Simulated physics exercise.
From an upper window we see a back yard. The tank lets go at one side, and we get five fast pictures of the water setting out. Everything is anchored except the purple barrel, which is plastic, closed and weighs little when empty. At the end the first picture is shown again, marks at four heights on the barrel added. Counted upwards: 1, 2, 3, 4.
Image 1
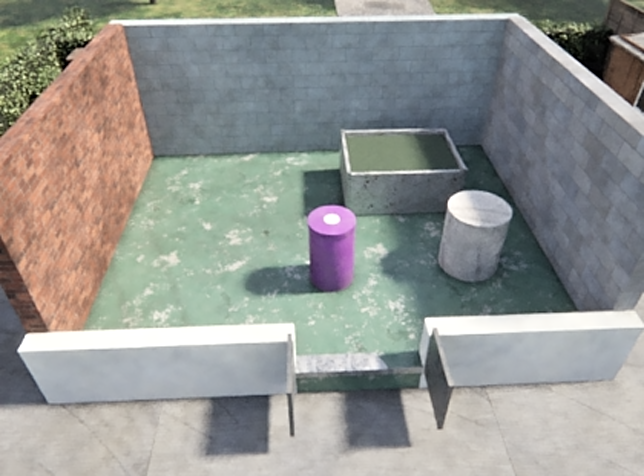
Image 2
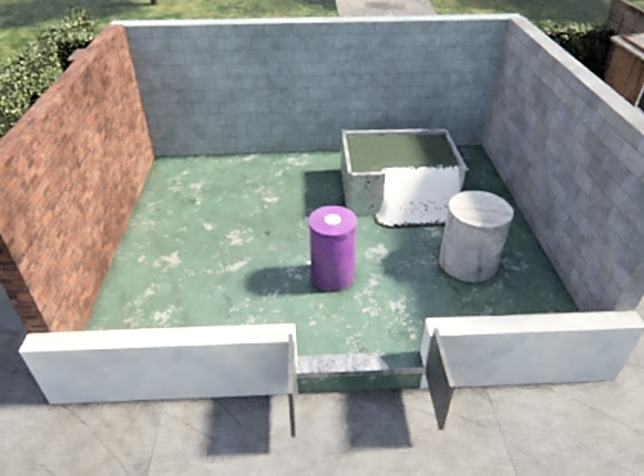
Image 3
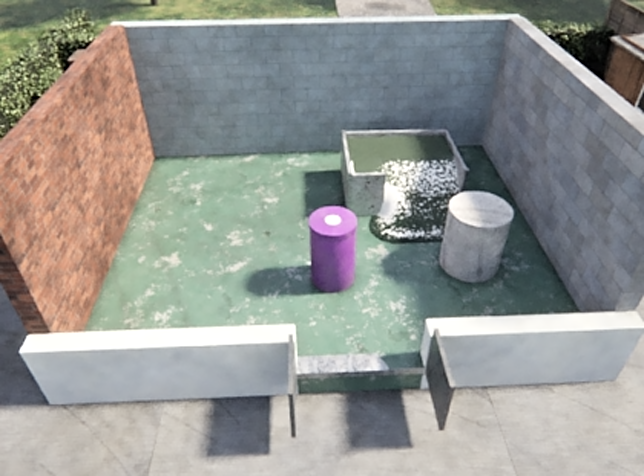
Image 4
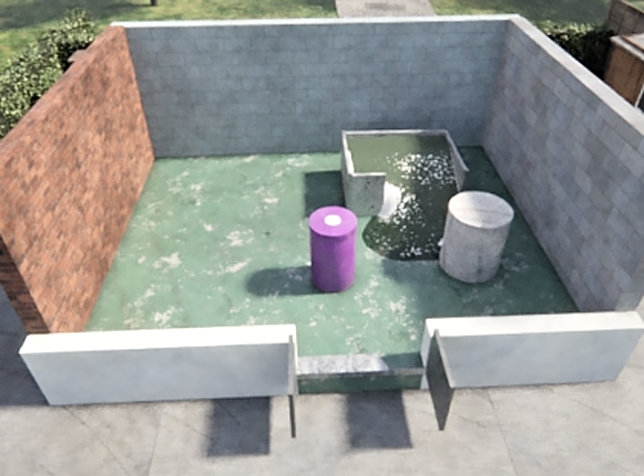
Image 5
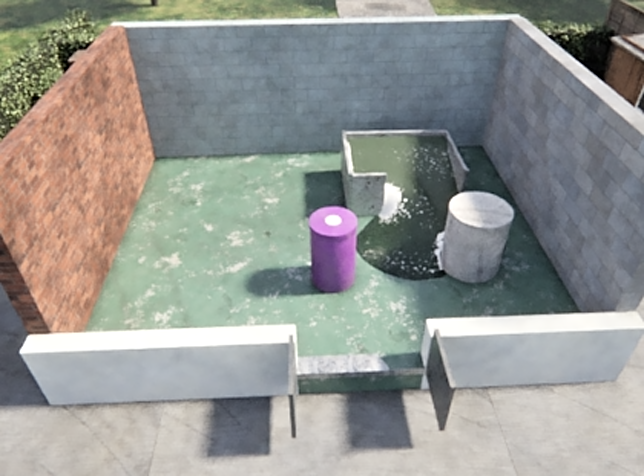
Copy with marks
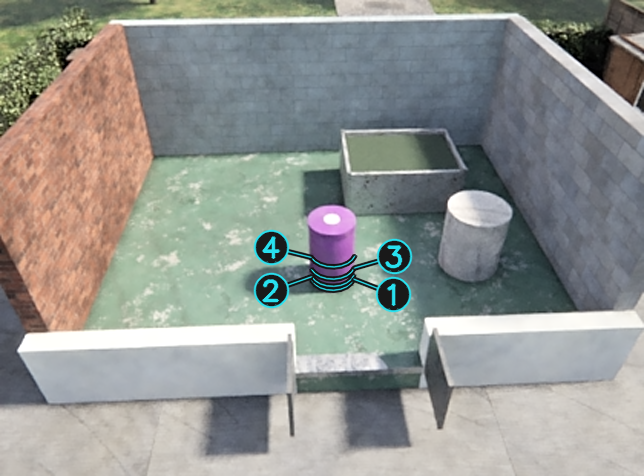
To begin with, a full concrete tank stands in a walled back yard with a purple barrel and a pale cylinder nearby, all still. Then water bursts out through the tank's front in a white sheet, and a dark, foam-flecked pool spreads forward across the green ground between the barrel and the cylinder.
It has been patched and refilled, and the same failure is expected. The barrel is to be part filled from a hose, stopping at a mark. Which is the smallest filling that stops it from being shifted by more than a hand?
Use mark 3.
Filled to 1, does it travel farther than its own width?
Yes.
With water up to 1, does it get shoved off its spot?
Yes, it does.
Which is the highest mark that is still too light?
The answer is 2.
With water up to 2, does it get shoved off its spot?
Yes, it does.
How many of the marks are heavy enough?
Two of the four.
On the marked copy, 1 at (333, 290); 2 at (333, 286); 3 at (333, 279); 4 at (334, 266); from the bottom up 1, 2, 3, 4.
Choosing 1, it is pushed about twice its own width away.
Choosing 2, it is pushed about half its own width away.
Choosing 3, it does not move.
Choosing 4, it does not move.
